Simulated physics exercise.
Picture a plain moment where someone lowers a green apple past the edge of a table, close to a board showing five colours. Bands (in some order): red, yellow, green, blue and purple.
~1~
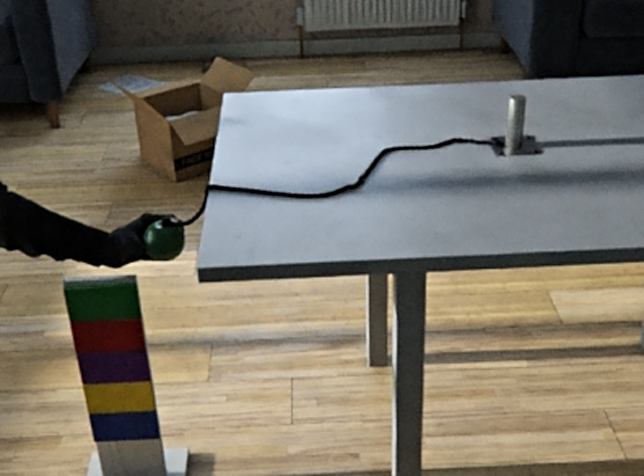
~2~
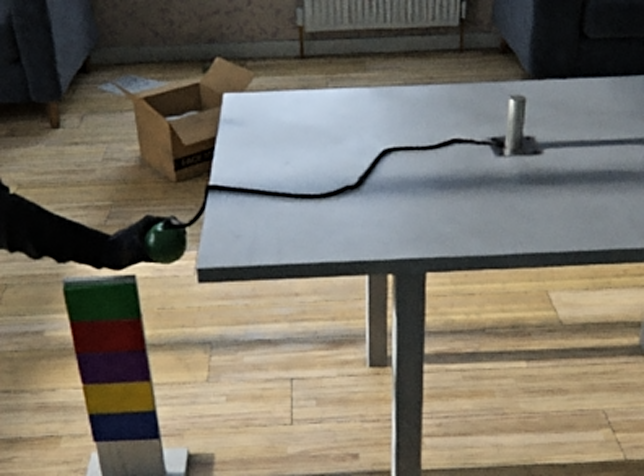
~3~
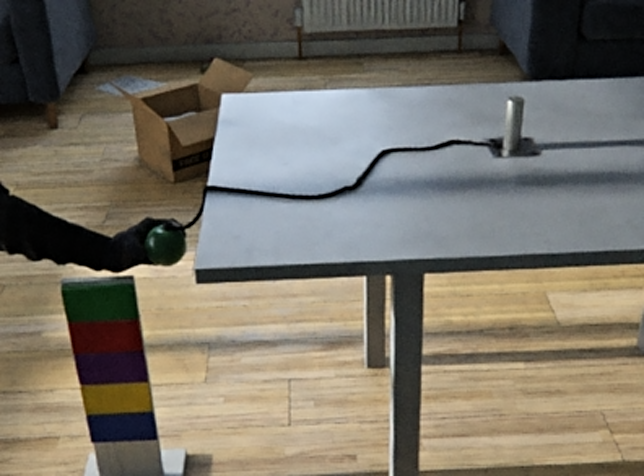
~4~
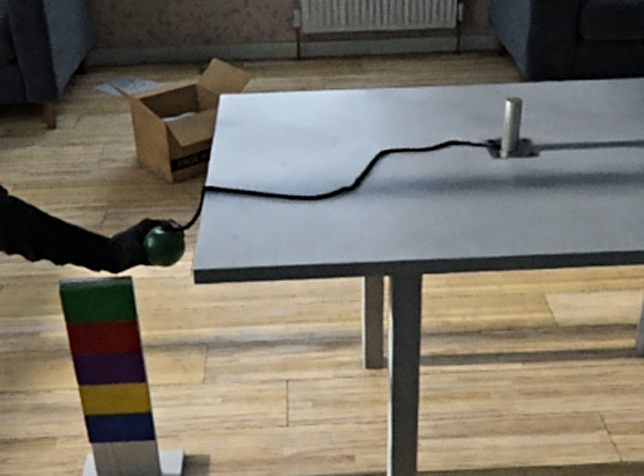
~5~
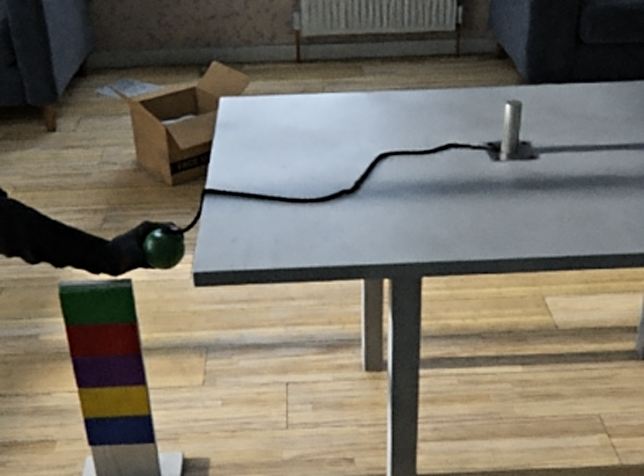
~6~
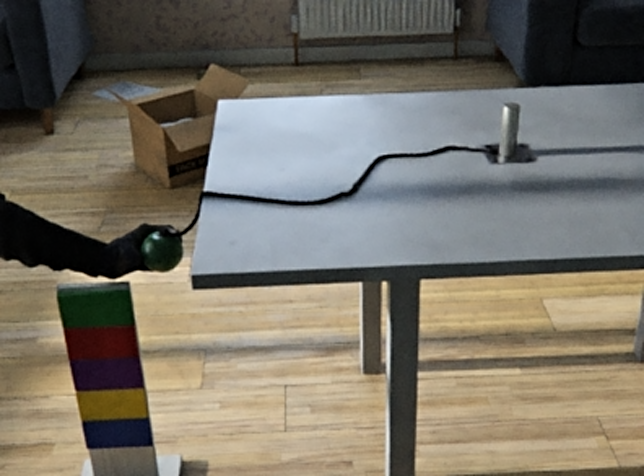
We see a dark-sleeved hand at the left holding a green apple beside a table edge, above a board with coloured bands; a dark cord runs from it across the tabletop to a metal post, and almost nothing moves.
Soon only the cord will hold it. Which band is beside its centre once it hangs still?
The red band.
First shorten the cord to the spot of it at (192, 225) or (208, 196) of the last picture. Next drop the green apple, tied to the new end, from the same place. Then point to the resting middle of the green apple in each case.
(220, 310) and (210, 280).
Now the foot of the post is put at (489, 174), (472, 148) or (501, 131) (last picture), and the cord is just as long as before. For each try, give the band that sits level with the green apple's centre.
In turn, purple, then purple, then red.
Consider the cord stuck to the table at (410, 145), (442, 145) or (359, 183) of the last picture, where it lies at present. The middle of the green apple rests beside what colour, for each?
Going through them one at a time, the answers are red; red; green.
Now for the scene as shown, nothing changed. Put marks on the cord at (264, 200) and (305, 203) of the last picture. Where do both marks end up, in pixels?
First one close to (205, 204), second close to (226, 181).
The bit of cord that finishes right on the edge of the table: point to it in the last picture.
Position: Approx. (284, 202).
A little later, apple near (240, 337); level with red.
Next, apple near (203, 331); level with red.
When it is over, apple near (215, 333); level with red. Its middle rests at the red band.
